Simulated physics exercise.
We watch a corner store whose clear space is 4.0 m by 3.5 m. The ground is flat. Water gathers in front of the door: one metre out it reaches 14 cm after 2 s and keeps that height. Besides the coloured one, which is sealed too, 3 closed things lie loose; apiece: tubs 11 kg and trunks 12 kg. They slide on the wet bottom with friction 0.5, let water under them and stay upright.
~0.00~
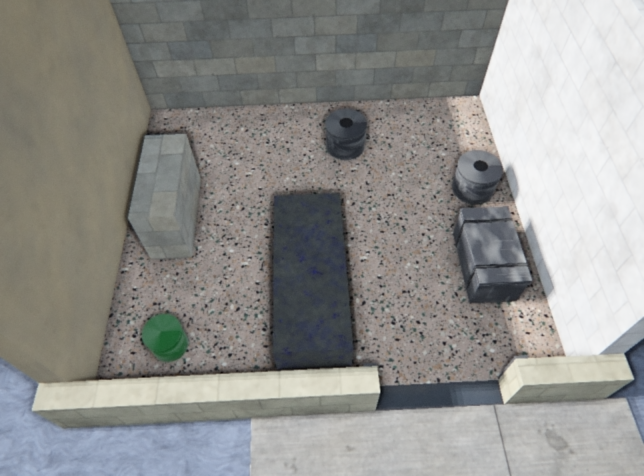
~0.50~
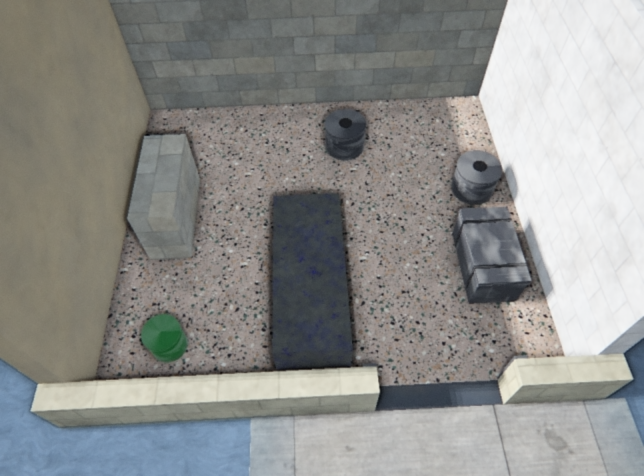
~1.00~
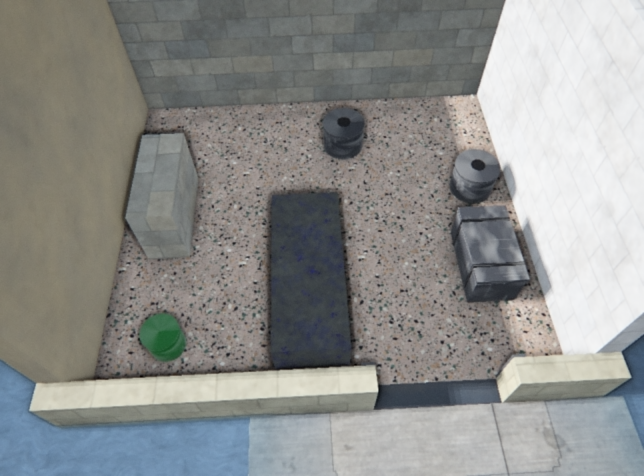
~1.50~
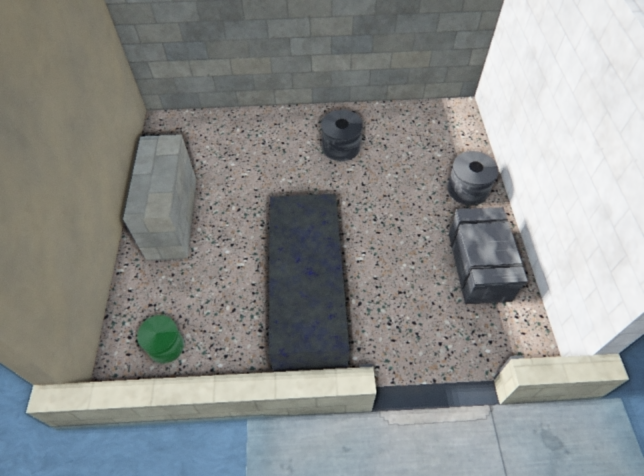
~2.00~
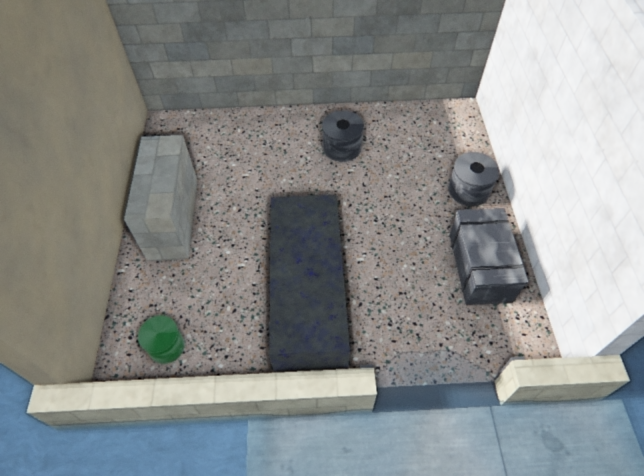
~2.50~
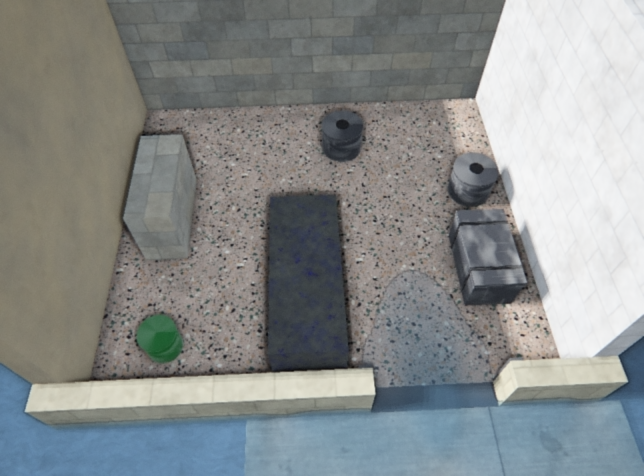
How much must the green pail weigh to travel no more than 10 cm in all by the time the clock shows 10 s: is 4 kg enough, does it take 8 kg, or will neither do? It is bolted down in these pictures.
For it, the lower weight is enough.
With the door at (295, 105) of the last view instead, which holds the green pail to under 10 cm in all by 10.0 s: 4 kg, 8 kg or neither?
Then only the higher weight holds it.
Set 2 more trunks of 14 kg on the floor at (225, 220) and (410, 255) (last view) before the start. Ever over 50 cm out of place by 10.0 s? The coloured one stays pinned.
In turn: Less, past it.
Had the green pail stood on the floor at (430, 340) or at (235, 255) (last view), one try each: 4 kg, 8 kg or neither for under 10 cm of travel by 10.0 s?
In turn: Neither holds; either load holds.
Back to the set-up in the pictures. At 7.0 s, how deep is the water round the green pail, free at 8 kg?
Roughly 0 cm.
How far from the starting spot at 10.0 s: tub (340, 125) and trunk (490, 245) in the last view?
In that order: 40 cm, 20 cm.
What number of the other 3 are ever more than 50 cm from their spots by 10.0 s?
That makes 0.
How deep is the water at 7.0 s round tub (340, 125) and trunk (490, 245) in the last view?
About 4 and 6 cm.
After 3.5 s the green pail would be 0 cm from its start with 4 kg and 0 cm from its start with 8 kg; 0 cm of water round it then.
After 4.5 s the green pail would be 0 cm from its start with 4 kg and 0 cm from its start with 8 kg; 0 cm of water round it then.
After 7.0 s the green pail would be 0 cm from its start with 4 kg and 0 cm from its start with 8 kg; 0 cm of water round it then.
After 10.0 s the green pail would be 0 cm from its start with 4 kg and 0 cm from its start with 8 kg; 0 cm of water round it then.
